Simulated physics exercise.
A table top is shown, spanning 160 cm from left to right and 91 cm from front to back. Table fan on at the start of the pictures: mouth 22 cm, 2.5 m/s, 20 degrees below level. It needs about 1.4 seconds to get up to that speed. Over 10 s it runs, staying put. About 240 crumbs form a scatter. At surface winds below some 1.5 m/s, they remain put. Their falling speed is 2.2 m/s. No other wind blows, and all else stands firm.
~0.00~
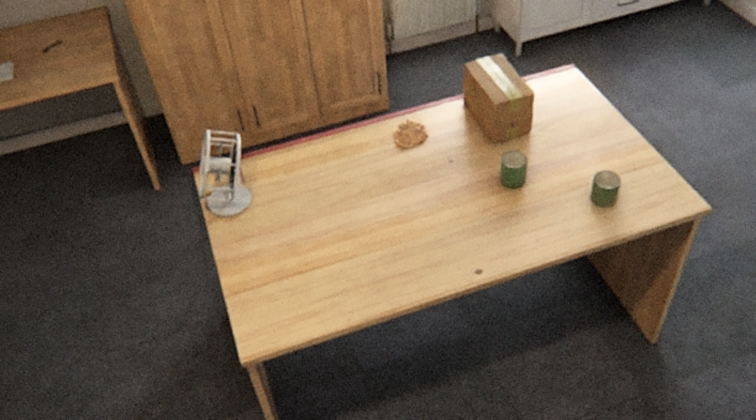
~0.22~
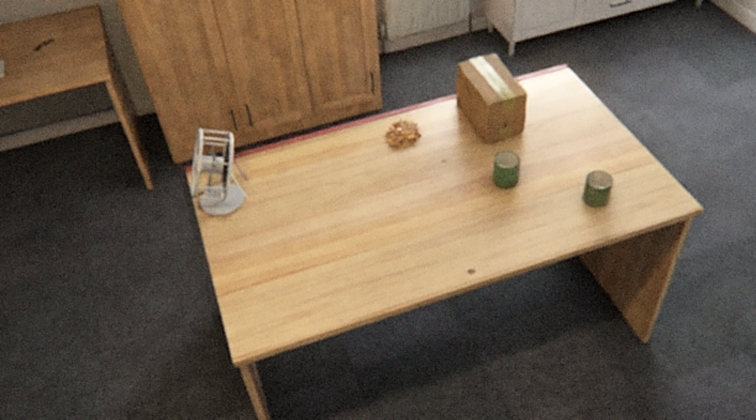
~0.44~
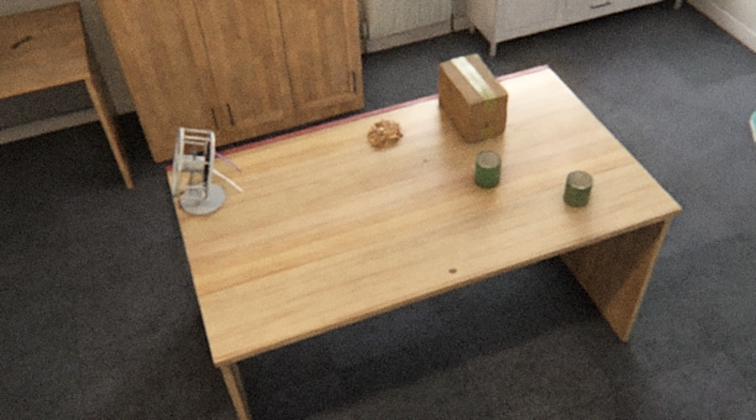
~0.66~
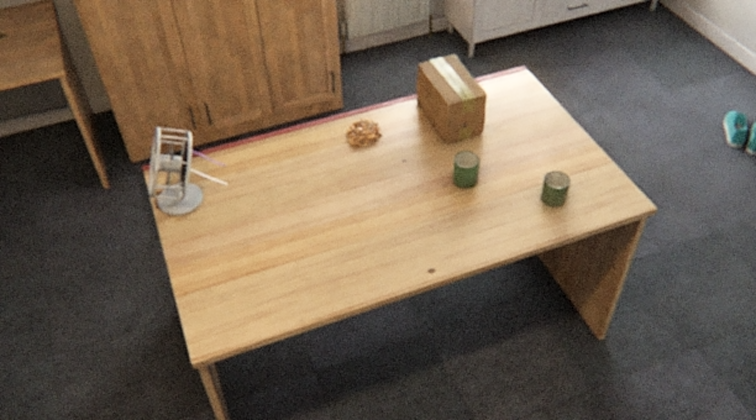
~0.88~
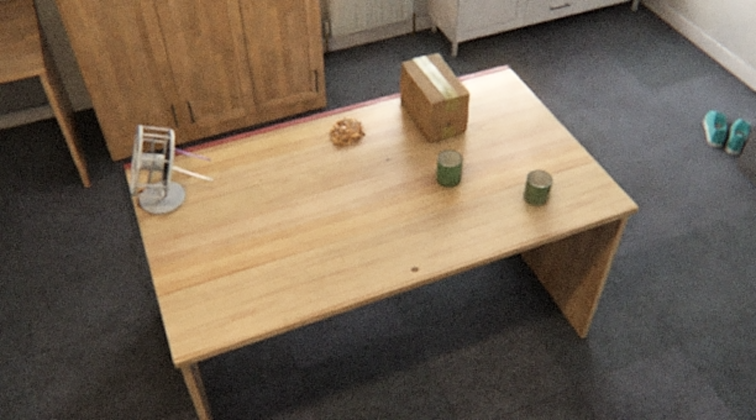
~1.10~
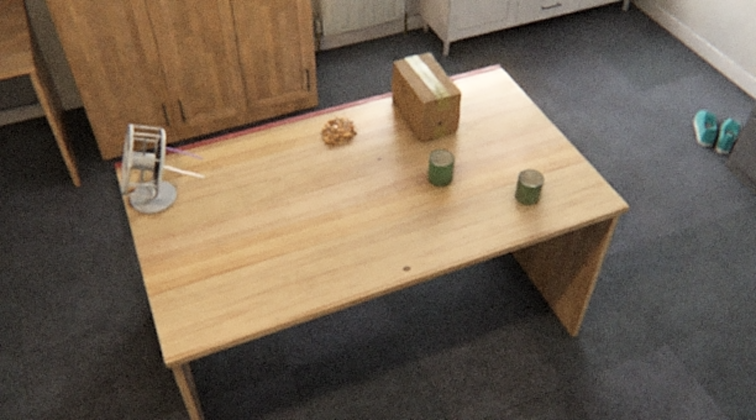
On a wooden table in a room, a small fan, a clump of crumbs, a cardboard box and two green mugs stayed put while the view drifted slowly right, bringing teal shoes on the floor into sight.
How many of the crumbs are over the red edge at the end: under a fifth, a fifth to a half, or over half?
Odds are the part over that edge will beat fifty percent.
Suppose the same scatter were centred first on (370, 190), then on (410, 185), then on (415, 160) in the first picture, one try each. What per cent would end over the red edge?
Results, one try each: 0 %, 0 %, 3 %.
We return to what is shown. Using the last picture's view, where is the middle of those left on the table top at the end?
Look near pixel (400, 113) of the last view.
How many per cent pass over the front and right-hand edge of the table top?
Roughly 0 per cent at the front edge and 0 per cent at the right-hand edge.
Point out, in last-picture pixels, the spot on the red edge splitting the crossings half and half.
I'd put my finger close to (390, 93).
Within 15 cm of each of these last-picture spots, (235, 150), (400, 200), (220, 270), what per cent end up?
Roughly 0 %, 0 % and 0 %, in that order.
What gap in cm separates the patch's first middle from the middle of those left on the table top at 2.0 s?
About 25 cm.
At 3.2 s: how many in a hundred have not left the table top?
Some 50 per cent at that time.
After 2.0 s, 32 % are over the red edge; the middle of those still in play is near (398, 108); 12 % have settled or left.
After 3.2 s, 52 % are over the red edge; the middle of those still in play is near (400, 112); 58 % have settled or left.
After 5.5 s, 60 % are over the red edge; the middle of those still in play is near (401, 113); 69 % have settled or left.
After 10.0 s, at the end, 65 % are over the red edge; the middle of those still in play is near (400, 113).
